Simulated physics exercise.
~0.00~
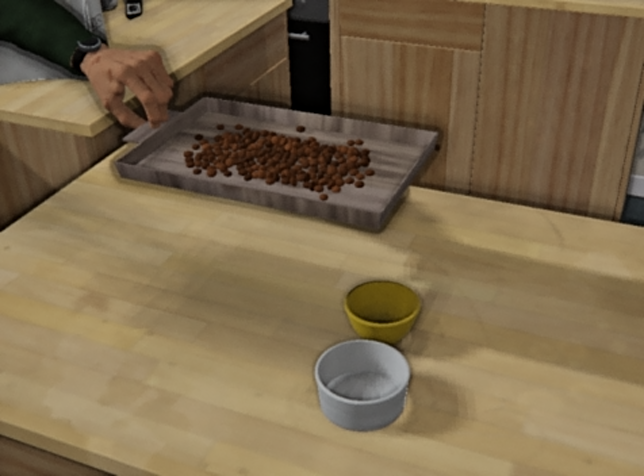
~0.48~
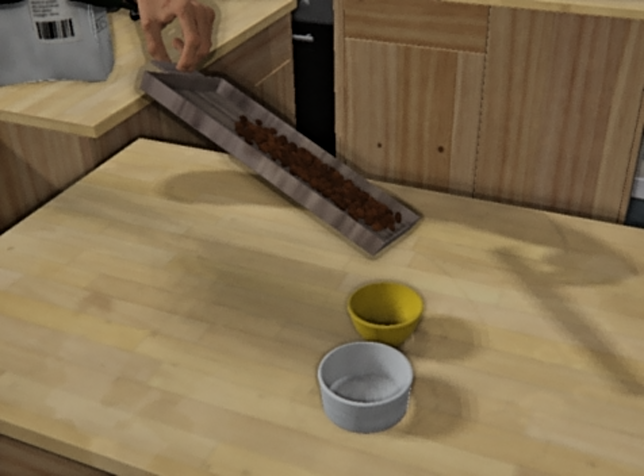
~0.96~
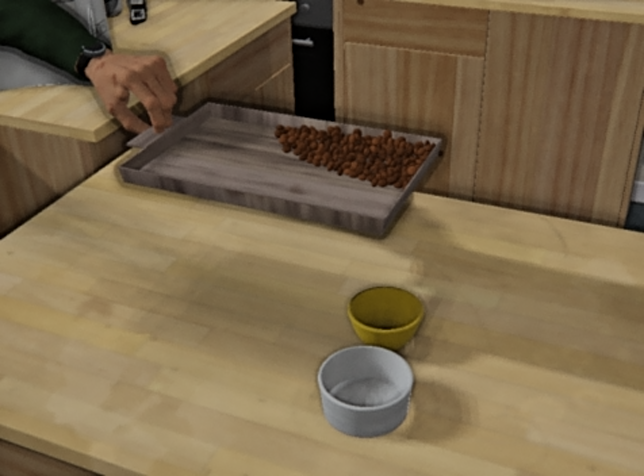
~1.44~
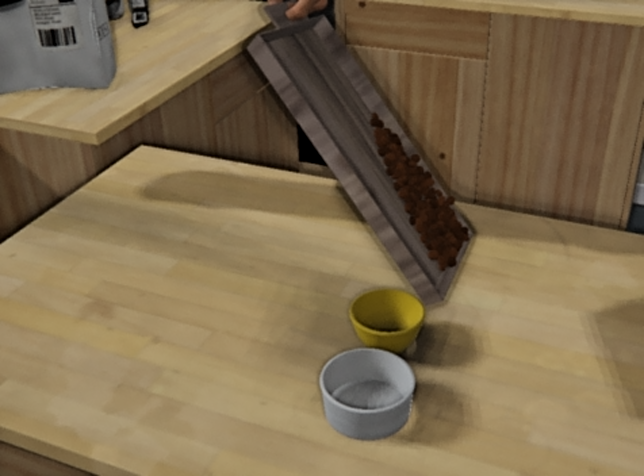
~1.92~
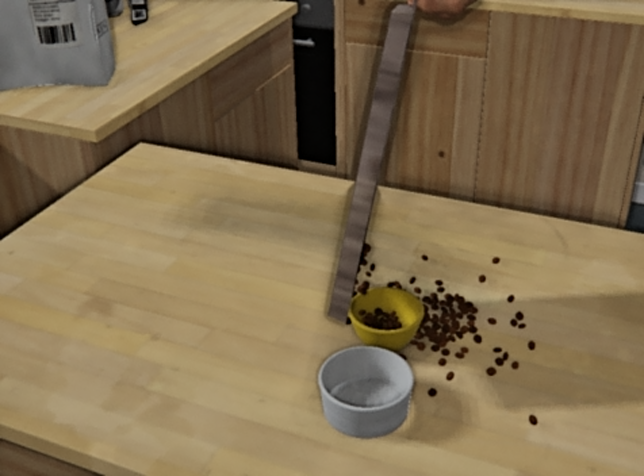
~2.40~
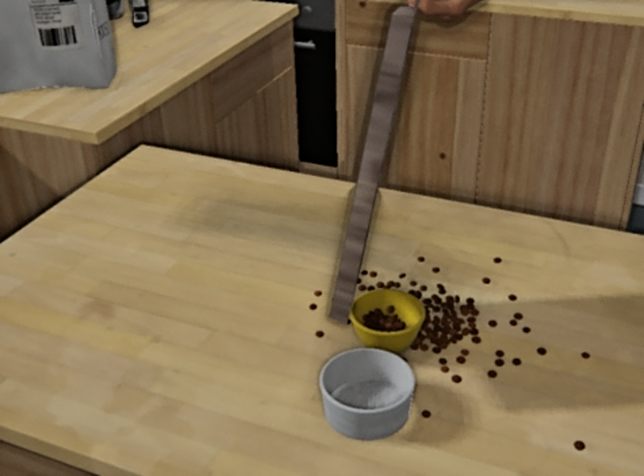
A hand holds a shallow wooden tray of small brown dog kibble above a pale wooden table, where a yellow bowl and a white dish stand. The hand tips the tray down to the right, and the pieces gather towards its lower end. It then brings the tray back level, with the kibble bunched at the right side. Moving right, the tray tilts again, far more steeply, until it stands nearly upright beside the yellow bowl. Kibble spills out, some landing in the yellow bowl but most scattering across the table around it, while the white dish stays empty.
